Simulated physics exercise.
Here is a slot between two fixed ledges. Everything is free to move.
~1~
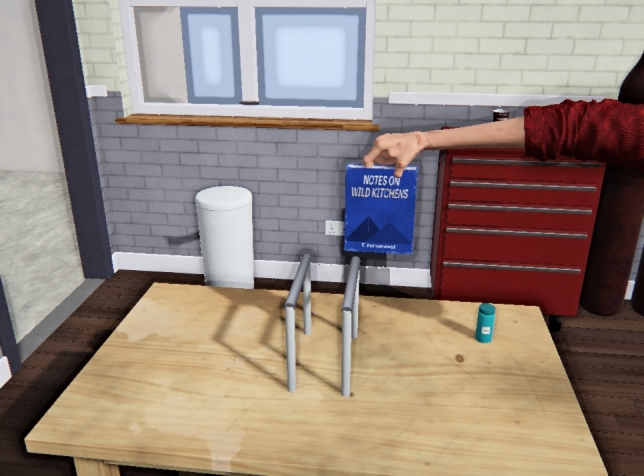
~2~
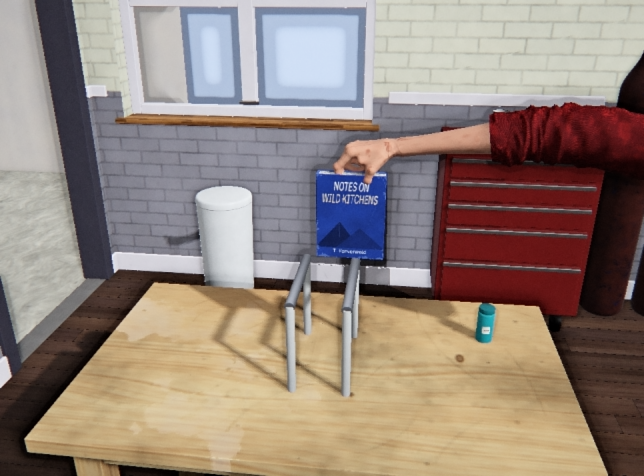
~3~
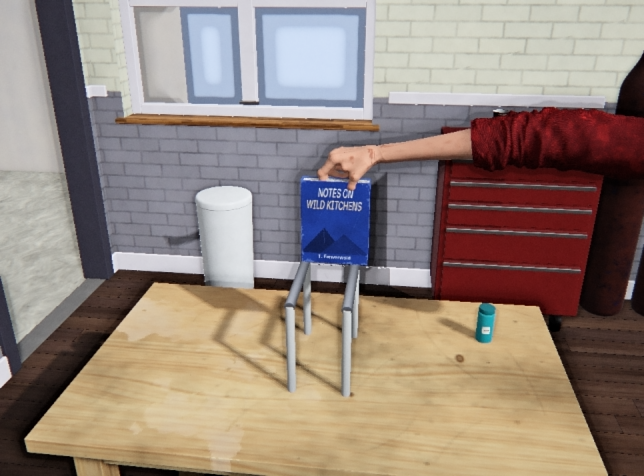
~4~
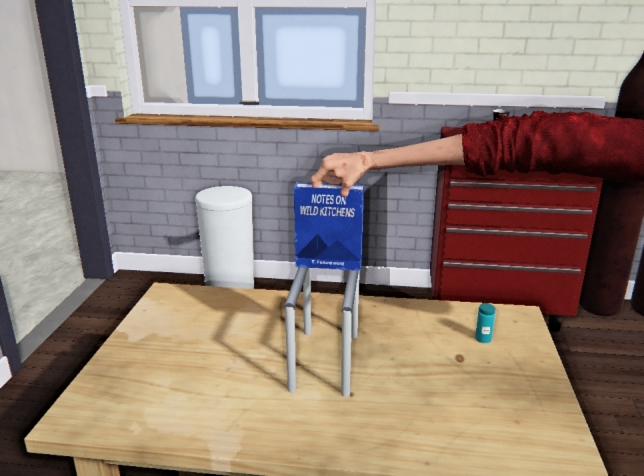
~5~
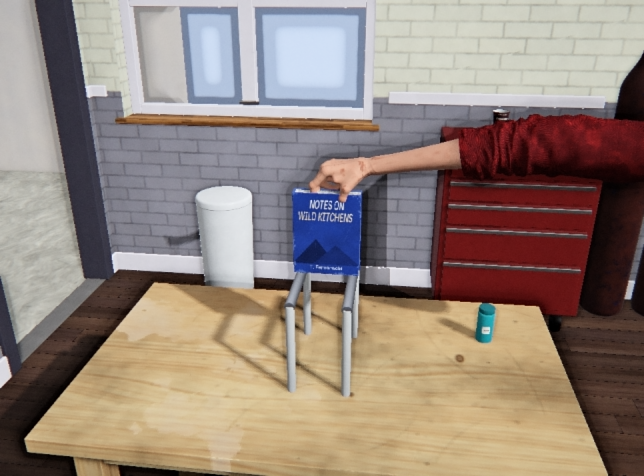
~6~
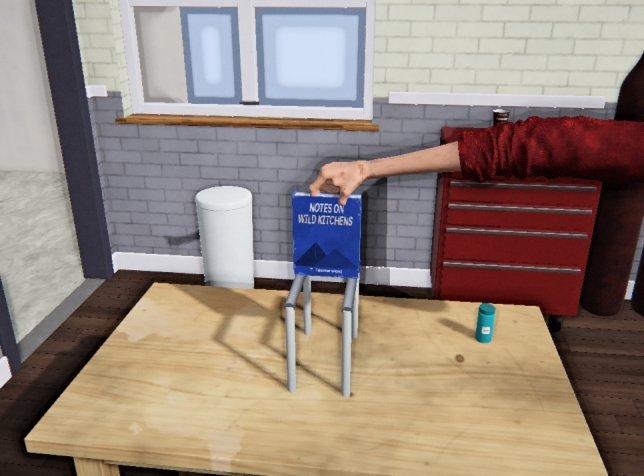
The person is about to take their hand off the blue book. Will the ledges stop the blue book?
Here the book is caught.
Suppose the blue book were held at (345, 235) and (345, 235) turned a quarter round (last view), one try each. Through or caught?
In the first case it lodges; in the second case it reaches the table.
Then, 0.20 s later than the last frame, all is still.
Then, 0.40 s later than the last frame, blue book resting near (327, 239).
When it is over, both as before. End places, in pixels of the last picture, blue book near (327, 239). The book lodges.
